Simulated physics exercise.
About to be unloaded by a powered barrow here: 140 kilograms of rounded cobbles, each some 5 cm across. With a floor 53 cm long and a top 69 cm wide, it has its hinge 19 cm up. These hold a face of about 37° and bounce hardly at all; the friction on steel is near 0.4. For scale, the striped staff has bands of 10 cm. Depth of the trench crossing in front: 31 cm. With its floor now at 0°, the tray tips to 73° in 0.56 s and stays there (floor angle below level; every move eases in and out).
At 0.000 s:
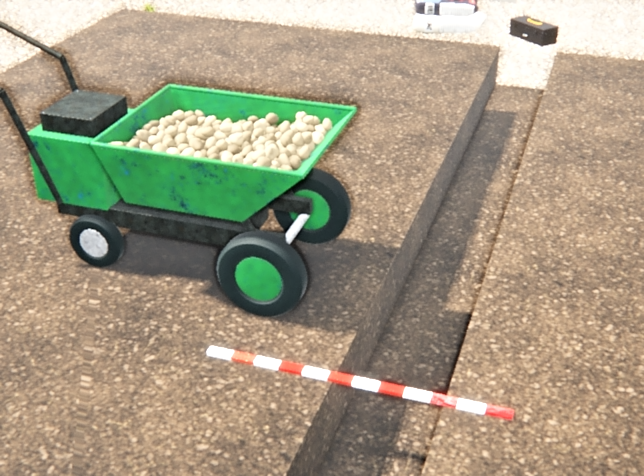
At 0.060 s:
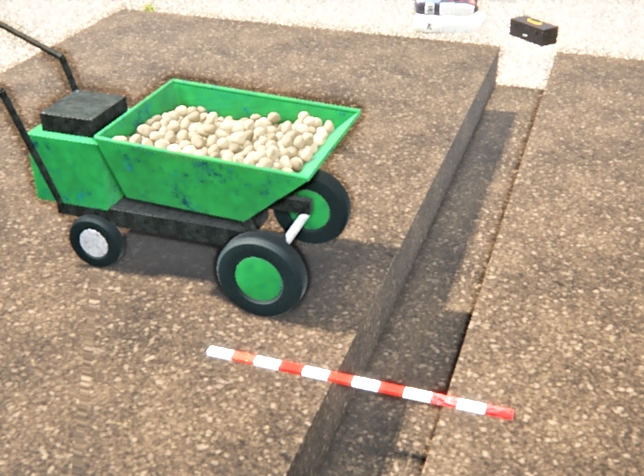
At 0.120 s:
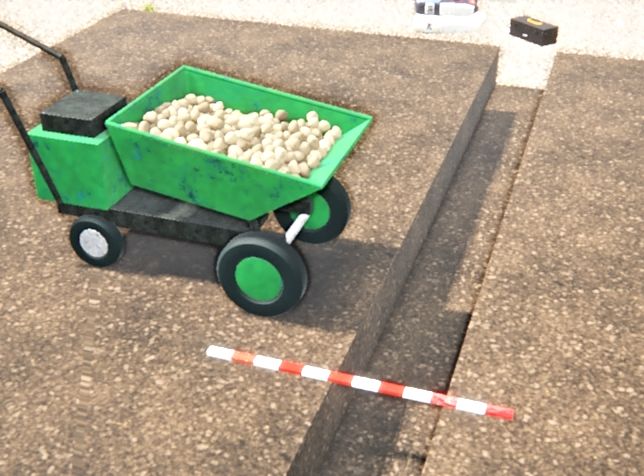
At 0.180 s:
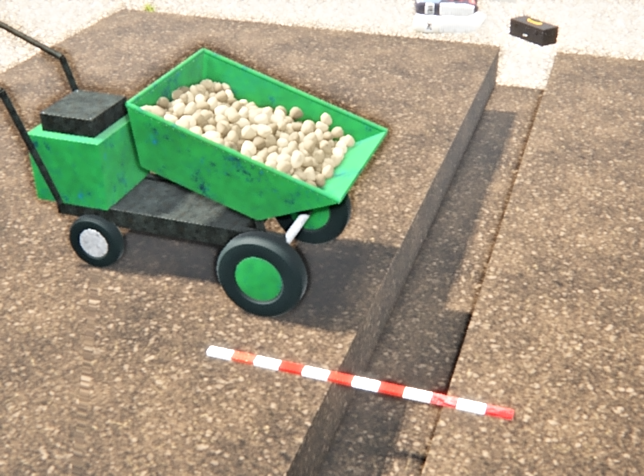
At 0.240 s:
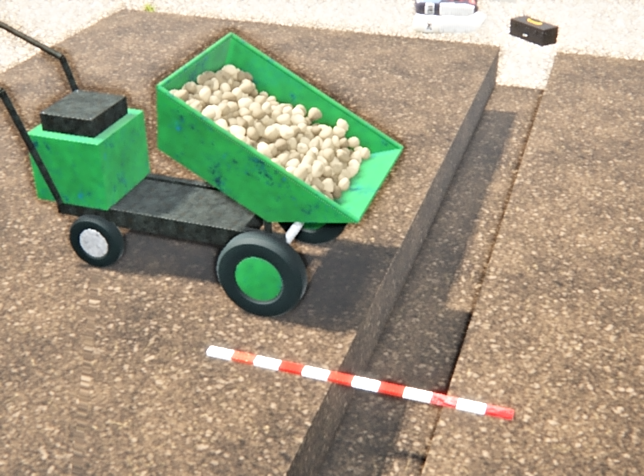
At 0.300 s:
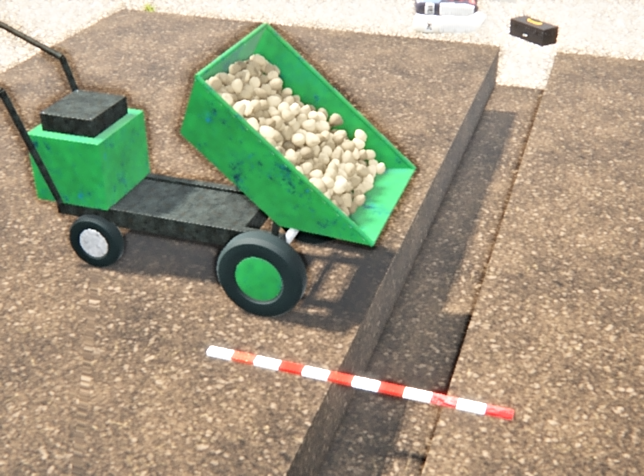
Green powered barrow standing beside a trench, its tray of pale rounded stones tilting steadily steeper towards the right.
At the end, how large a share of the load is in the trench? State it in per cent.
A share of about 63 per cent.
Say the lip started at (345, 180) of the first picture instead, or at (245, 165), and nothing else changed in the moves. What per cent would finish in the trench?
From the first spot near 25, from the second near 95 per cent.
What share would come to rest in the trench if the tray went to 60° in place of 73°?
The trench would hold about 60% of it.
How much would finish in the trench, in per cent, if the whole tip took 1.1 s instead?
Something close to 80 per cent.
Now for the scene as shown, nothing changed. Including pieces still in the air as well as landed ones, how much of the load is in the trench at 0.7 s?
Some 30 per cent of the load by that point.
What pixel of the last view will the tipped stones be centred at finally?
In the last view, about (456, 344).
After 0.4 s the floor is at 62°; 100 % in the tray; the foremost stones are at (389, 230).
After 0.7 s the floor is at 73°; 66 % in the tray, 32 % in the trench, 2 % past the trench; the foremost stones are at (482, 304).
After 1.0 s the floor is at 73°; 1 % in the tray, 62 % in the trench, 38 % past the trench; the foremost stones are past the picture's edge.
After 3.0 s the floor is at 73°; 0 % in the tray, 63 % in the trench, 37 % past the trench; the foremost stones are past the picture's edge.
